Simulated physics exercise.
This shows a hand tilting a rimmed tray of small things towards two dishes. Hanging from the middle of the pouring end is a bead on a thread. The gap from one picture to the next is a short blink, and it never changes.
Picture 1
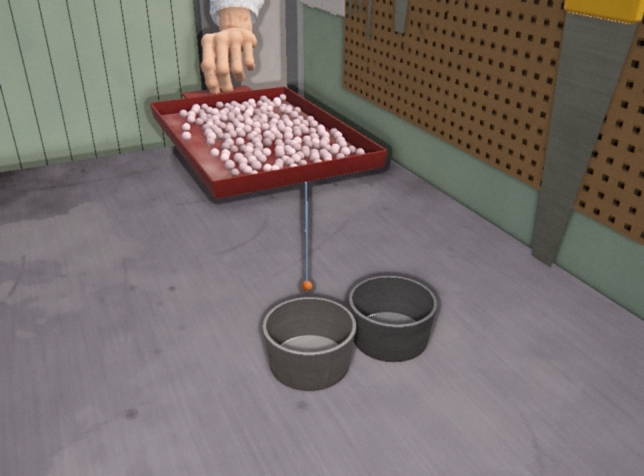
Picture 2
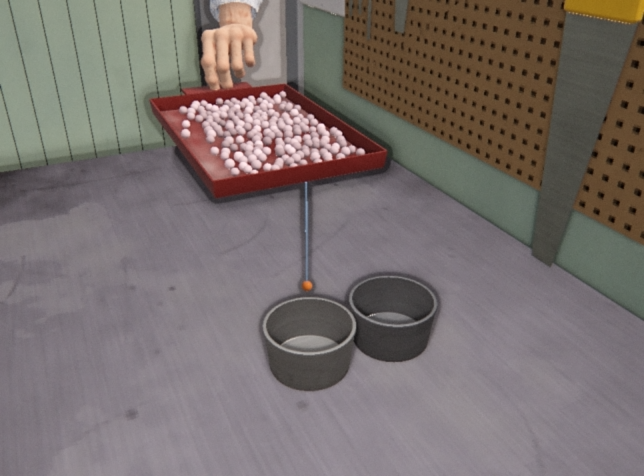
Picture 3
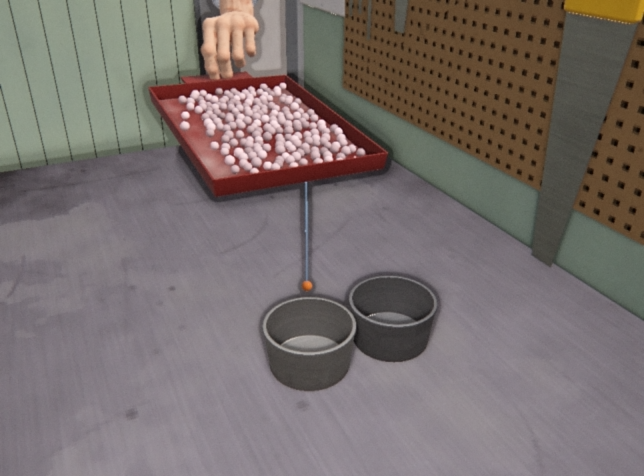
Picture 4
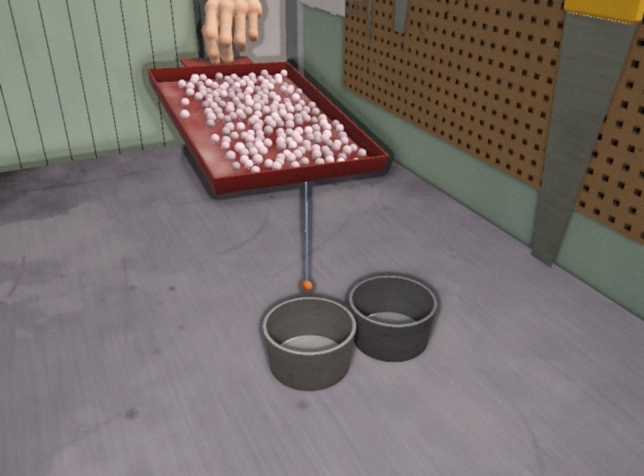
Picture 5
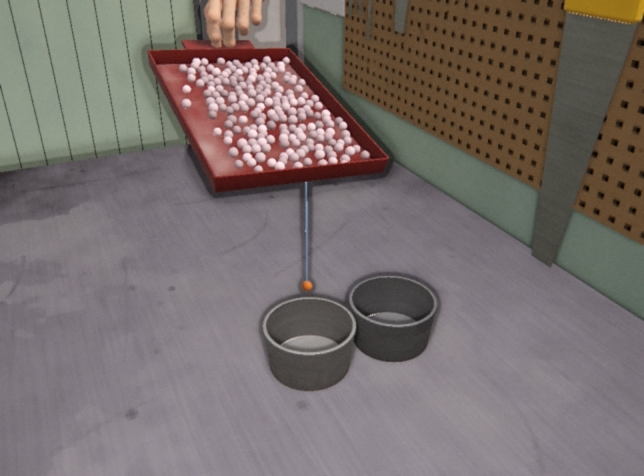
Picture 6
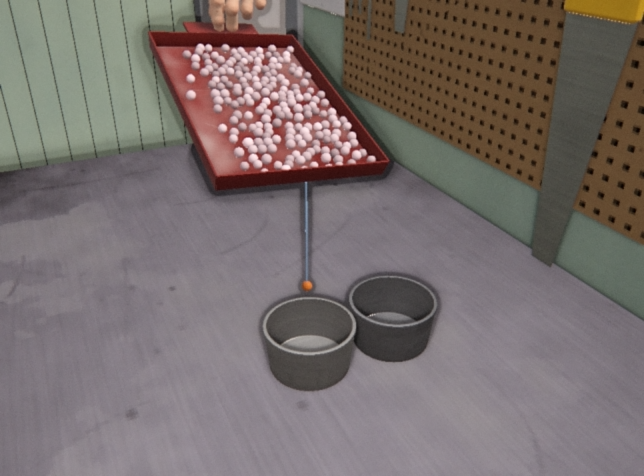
In the video, a hand raises the far end of a red rimmed tray of small pale balls above two dark dishes, and the balls shift towards the near end as its right corner dips slightly lower than the left.
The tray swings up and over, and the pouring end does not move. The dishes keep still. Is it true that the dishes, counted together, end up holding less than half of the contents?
Well, most of the load lands in the dishes, as it turns out.
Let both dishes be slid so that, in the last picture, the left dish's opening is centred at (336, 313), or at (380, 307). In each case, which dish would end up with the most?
The right-hand one the first time, the left-hand one the second.
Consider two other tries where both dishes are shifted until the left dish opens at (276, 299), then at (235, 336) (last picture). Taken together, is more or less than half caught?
Taking them in turn, it's short of half and then short of half.
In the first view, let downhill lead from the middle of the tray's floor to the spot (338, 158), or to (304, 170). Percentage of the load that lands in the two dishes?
The first comes to 60 %, while the second comes to 80 %.
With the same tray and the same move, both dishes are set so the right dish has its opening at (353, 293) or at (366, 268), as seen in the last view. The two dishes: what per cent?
50% for the first placement, 10% for the second.
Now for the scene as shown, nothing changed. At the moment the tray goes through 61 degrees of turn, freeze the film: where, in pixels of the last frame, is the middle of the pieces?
The load is centred near (346, 155).
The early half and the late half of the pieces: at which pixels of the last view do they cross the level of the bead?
(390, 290) first, (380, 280) later.
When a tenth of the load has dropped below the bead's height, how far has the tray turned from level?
It sits at roughly 65°.
Soon after the last picture, tray tipped steeply; most on the tray; a stray few in the right dish; a small part in the air.
A little later, tray tipped right over; about a quarter on the tray; a stray few in the left dish; about half in the right dish; a small part outside both; about a quarter in the air.
Later still, tray tipped past a quarter turn; a small part in the left dish; most in the right dish; a small part outside both.
By the end, tray tipped past a quarter turn; a small part in the left dish; most in the right dish; a small part outside both.
